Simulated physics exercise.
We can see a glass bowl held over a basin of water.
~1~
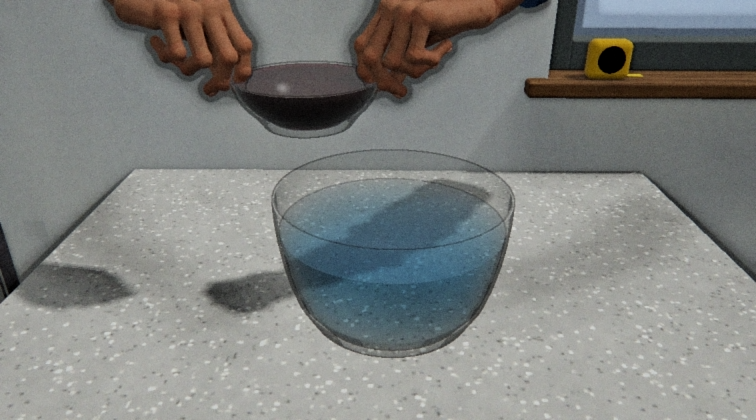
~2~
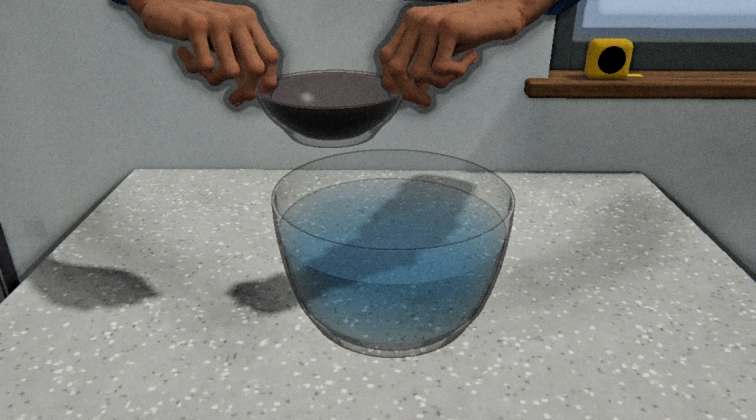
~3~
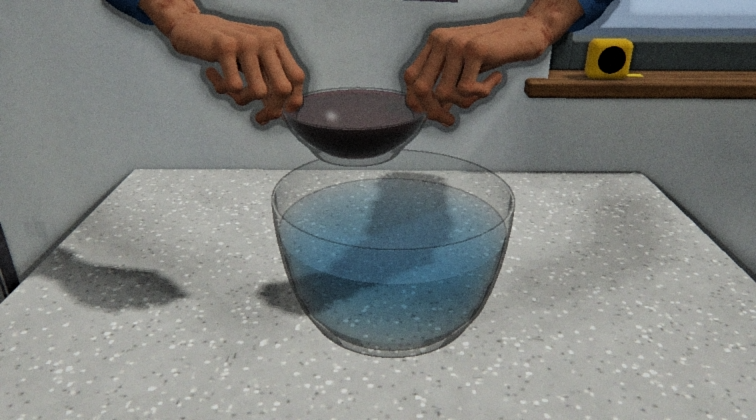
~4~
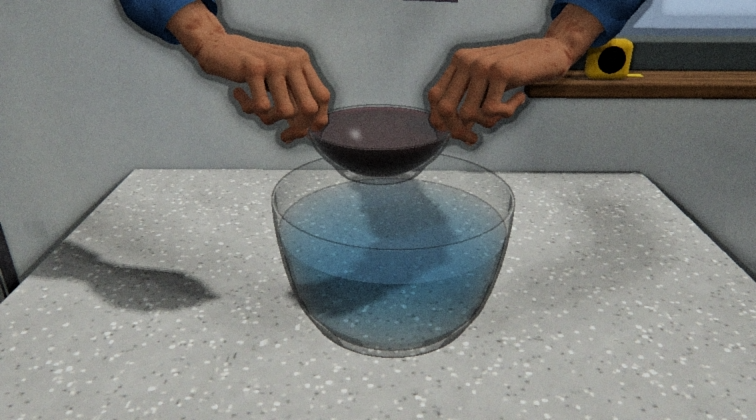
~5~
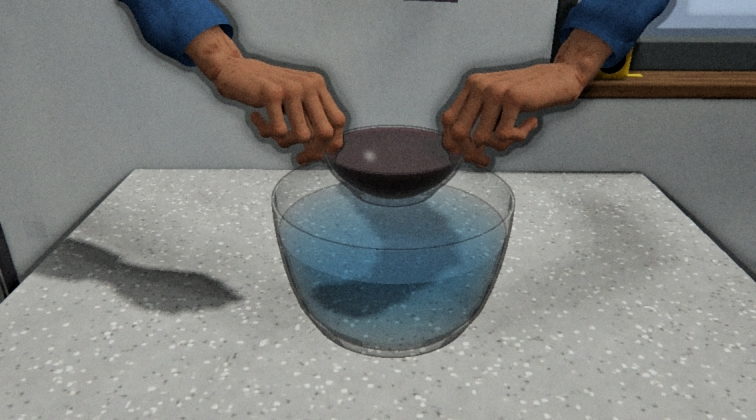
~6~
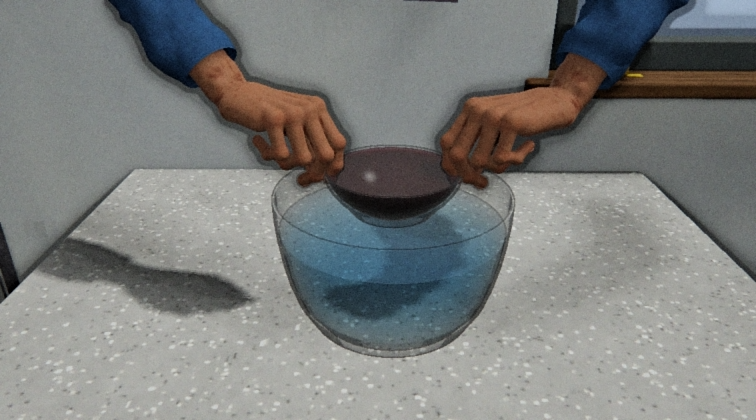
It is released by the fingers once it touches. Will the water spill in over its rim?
Yes - it fails to stay up.
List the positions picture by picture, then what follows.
The first picture shows bowl (307, 98) nearly full; above the basin.
The second picture shows bowl nearly full, surface at (331, 90); coming down.
The third picture shows bowl (356, 126) nearly full; lower.
The fourth picture shows bowl nearly full, surface at (380, 127); lower still.
The fifth picture shows bowl (393, 166) nearly full; close to the surface.
The sixth picture shows bowl nearly full, surface at (393, 171); just over the surface.
Soon after, the bowl dips into the water.
Later, water pours in over its rim.
In the end, the bowl lies on the bottom.
